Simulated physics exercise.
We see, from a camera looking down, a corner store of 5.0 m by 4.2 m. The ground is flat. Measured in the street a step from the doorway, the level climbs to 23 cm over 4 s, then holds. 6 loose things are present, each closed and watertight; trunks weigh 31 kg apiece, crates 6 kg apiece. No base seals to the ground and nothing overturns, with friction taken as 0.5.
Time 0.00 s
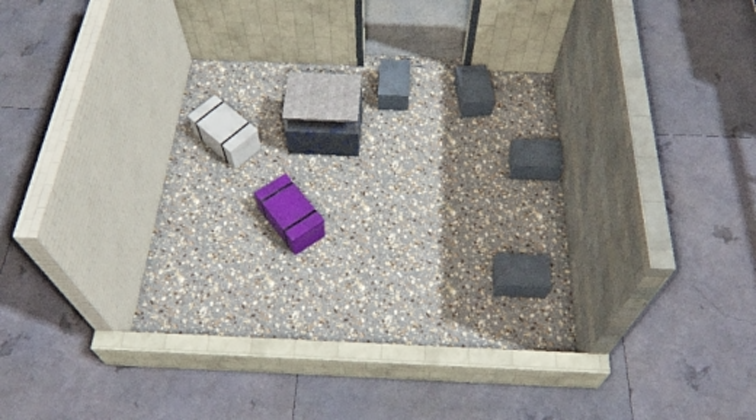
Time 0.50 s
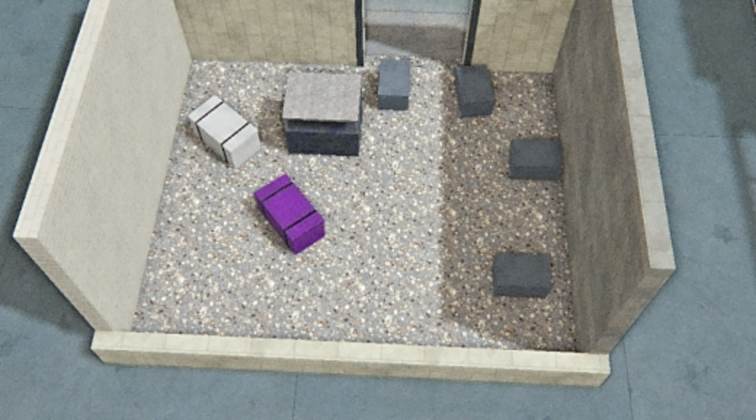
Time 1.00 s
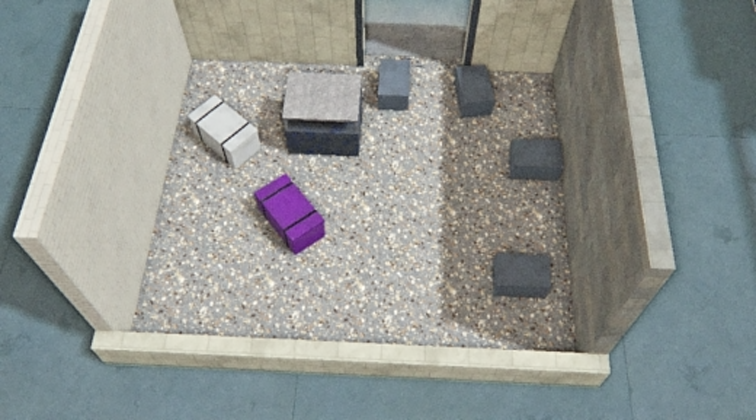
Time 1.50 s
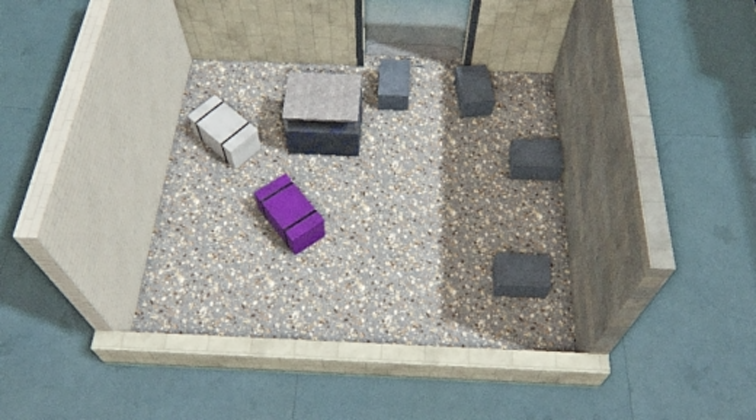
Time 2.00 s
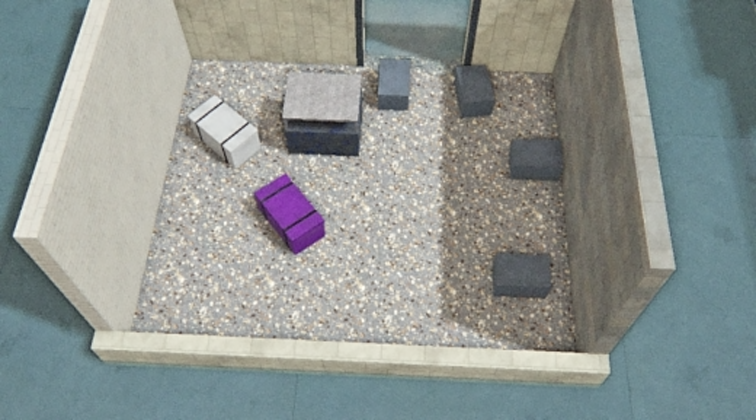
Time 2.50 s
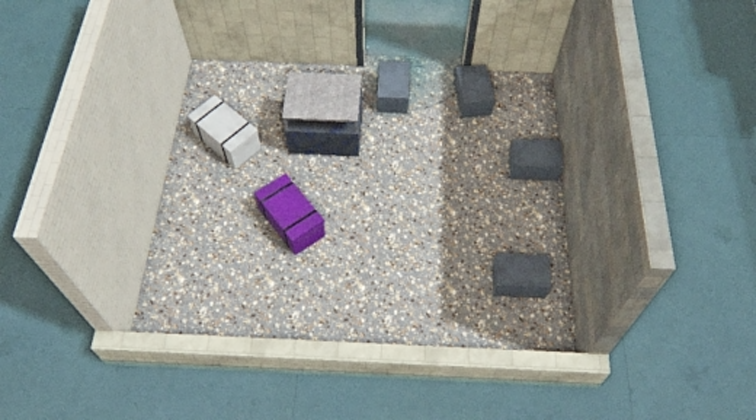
In a walled, gravel-floored store, the crates and purple trunk stay still as water surrounds it.
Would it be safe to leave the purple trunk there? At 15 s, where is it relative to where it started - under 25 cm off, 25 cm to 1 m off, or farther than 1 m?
Result: Essentially stationary.
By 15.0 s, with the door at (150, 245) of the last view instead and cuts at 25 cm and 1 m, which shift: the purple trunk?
Outcome - purple trunk: Well off.
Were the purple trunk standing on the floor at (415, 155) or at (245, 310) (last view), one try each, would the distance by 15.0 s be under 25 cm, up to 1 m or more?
Goes far off, then goes far off.
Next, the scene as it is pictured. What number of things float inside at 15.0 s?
At that instant the tally stands at 5.
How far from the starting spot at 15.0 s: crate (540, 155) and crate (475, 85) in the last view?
The first is 120 cm from its start, the second 150 cm.
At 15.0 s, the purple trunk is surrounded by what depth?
Roughly 8 cm deep.
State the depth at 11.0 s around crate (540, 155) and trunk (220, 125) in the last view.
First about 12 cm, second about 6 cm.
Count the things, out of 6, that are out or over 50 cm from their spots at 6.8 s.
That would be 2.
After 3.5 s the purple trunk is near (289, 206), 0.0 m from its start, aground; 0 afloat.
After 6.8 s the purple trunk is near (289, 206), 0.0 m from its start, aground; 3 afloat.
After 11.0 s the purple trunk is near (289, 206), 0.0 m from its start, aground; 4 afloat.
After 15.0 s the purple trunk is near (289, 206), 0.0 m from its start, aground; 5 afloat.
